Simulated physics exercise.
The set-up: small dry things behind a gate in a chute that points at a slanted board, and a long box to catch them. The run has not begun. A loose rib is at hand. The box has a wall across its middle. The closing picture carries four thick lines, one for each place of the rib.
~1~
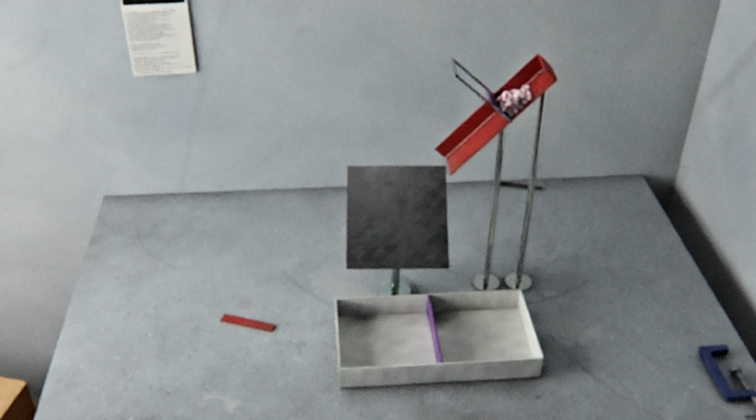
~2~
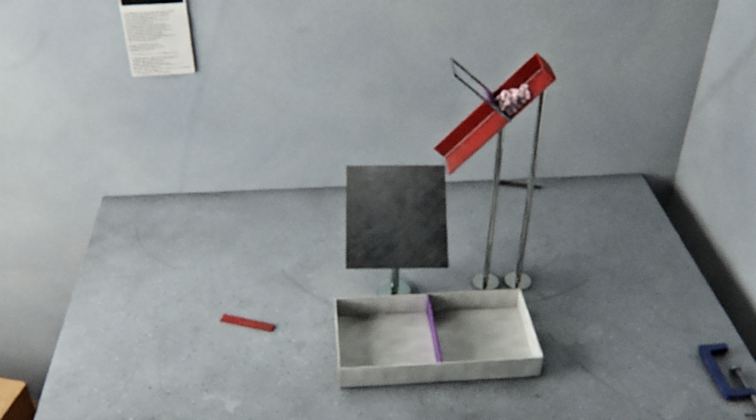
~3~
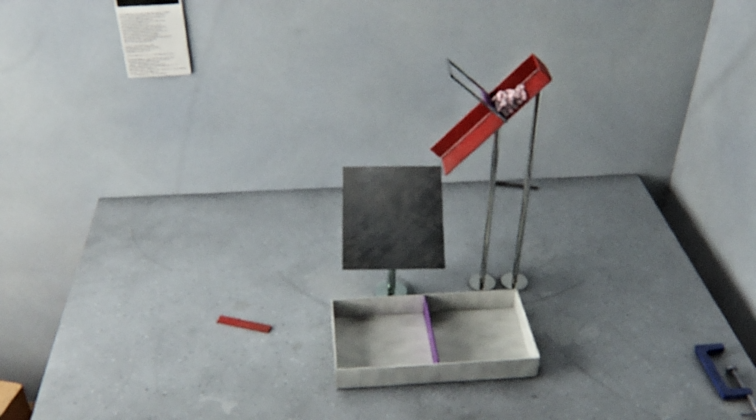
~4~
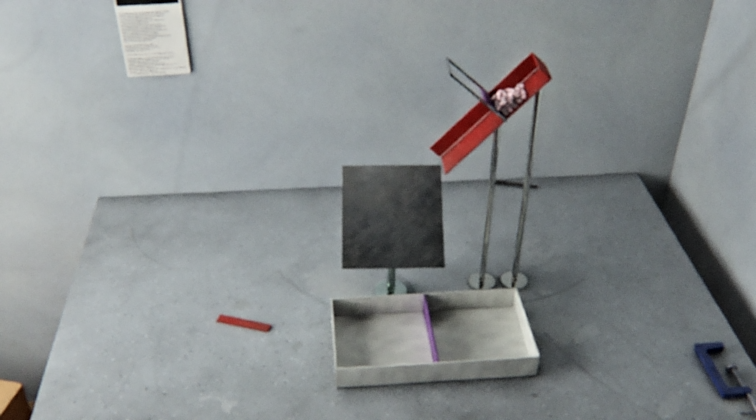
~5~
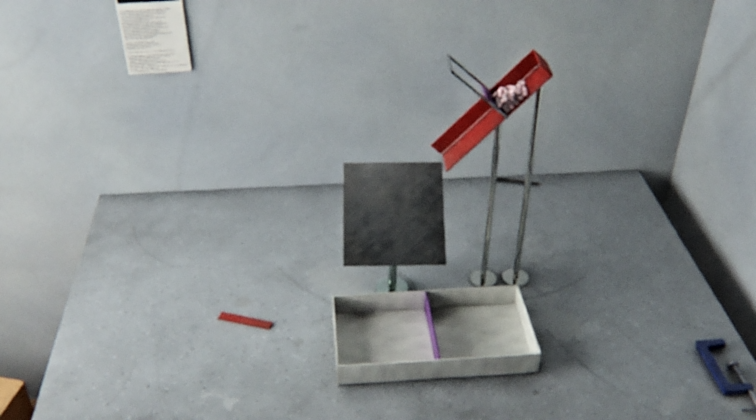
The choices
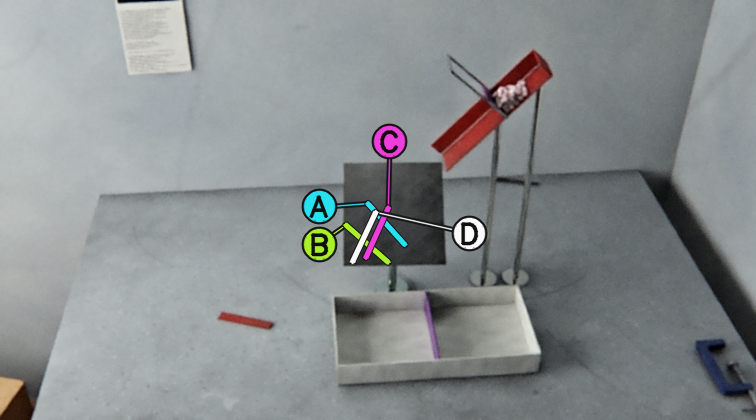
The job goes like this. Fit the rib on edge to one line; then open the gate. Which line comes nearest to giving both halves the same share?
The answer is line A.
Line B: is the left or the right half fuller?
The left half.
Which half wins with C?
More lands on the left.
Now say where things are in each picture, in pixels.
The first frame shows load behind the gate at (512, 102), sugar pearls; lip of the chute at (449, 167), sloping steeply.
The second frame shows middle of the board at (396, 215), tilted fairly steeply; middle of its low edge at (397, 268); of its high edge at (396, 165).
The third frame shows front corners of the box at (336, 370) and (539, 357); front end of its middle wall at (439, 364); gate still shut at (486, 99).
The fourth frame shows middle of the load at (507, 101); lip at (444, 166).
The fifth frame shows middle of the load at (508, 98); lip at (445, 164).
On the marked copy, line A from (367, 203) to (404, 244); line B from (345, 225) to (387, 262); line C from (388, 207) to (365, 257); line D from (375, 212) to (352, 261).
With A, of what is caught, about a third in the left half, about two thirds in the right.
With B, of what is caught, nearly all in the left half, a small part in the right.
With C, of what is caught, nearly all in the left half, a small part in the right.
With D, of what is caught, nearly all in the left half, a small part in the right.
